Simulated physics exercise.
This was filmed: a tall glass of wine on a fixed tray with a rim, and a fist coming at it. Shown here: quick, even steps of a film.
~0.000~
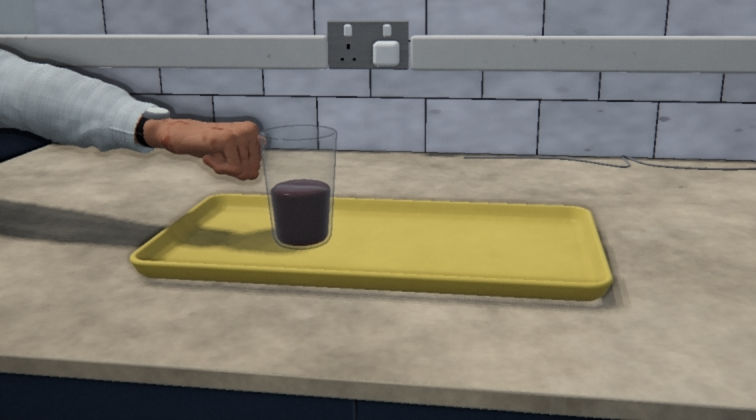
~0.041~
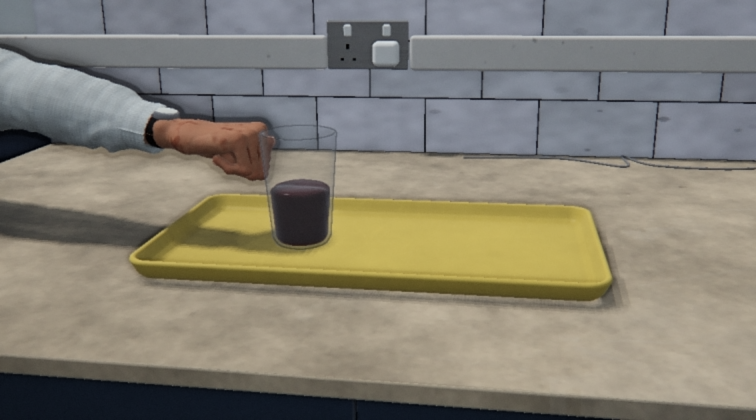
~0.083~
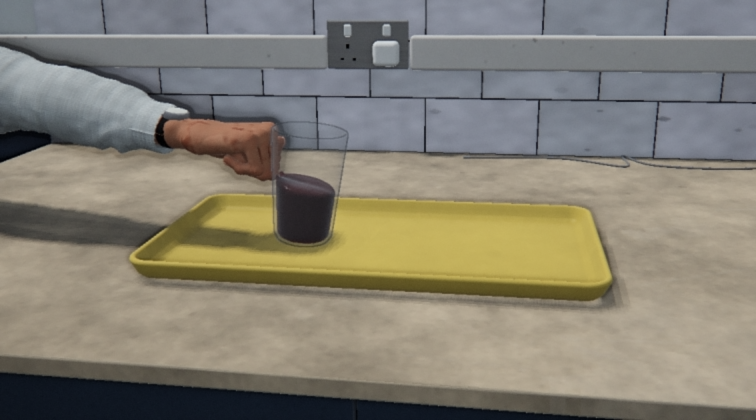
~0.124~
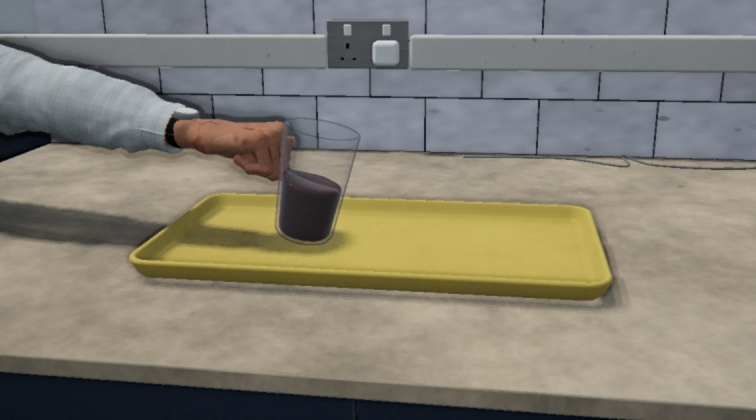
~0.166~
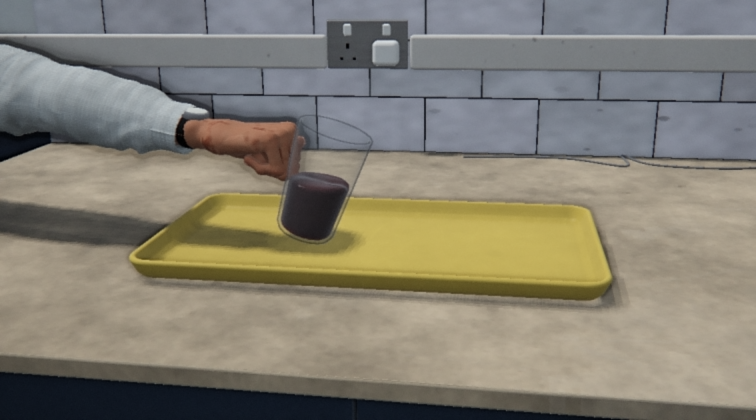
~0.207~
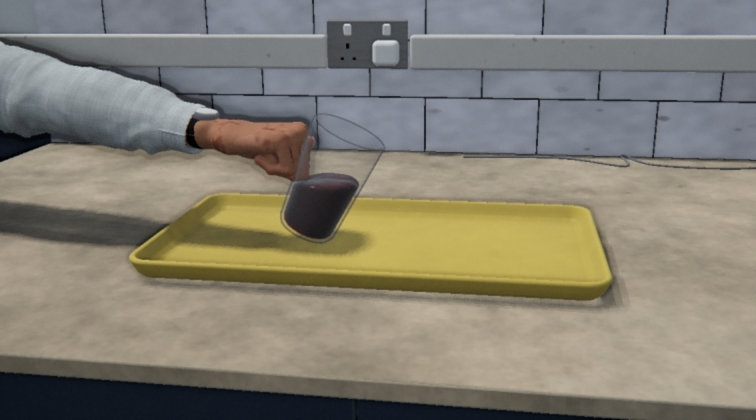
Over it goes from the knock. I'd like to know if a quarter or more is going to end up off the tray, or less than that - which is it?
So the tray ends up with less than three quarters of it.
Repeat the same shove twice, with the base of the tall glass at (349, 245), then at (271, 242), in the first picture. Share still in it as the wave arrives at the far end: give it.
Near 70 in a hundred first, near 45 in a hundred second.
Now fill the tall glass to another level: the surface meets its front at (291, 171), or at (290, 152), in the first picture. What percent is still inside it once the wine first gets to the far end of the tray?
Fill one keeps roughly 60 percent; fill two keeps roughly 55 percent.
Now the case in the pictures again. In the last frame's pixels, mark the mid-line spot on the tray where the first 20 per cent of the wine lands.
It lands near (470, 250).
A moment on, the tall glass is falling and 100 per cent is in the glass, 0 on the tray and 0 above or beyond its rim.
Next, the tall glass lies on its side and 100 per cent is in the glass, 0 on the tray and 0 above or beyond its rim.
Then the tall glass lies on its side and 56 per cent is in the glass, 43 on the tray and 1 above or beyond its rim.
Later the tall glass lies on its side and 25 per cent is in the glass, 40 on the tray and 34 above or beyond its rim.
Finally, 65 per cent is held by tray and glass, 35 is off the tray.
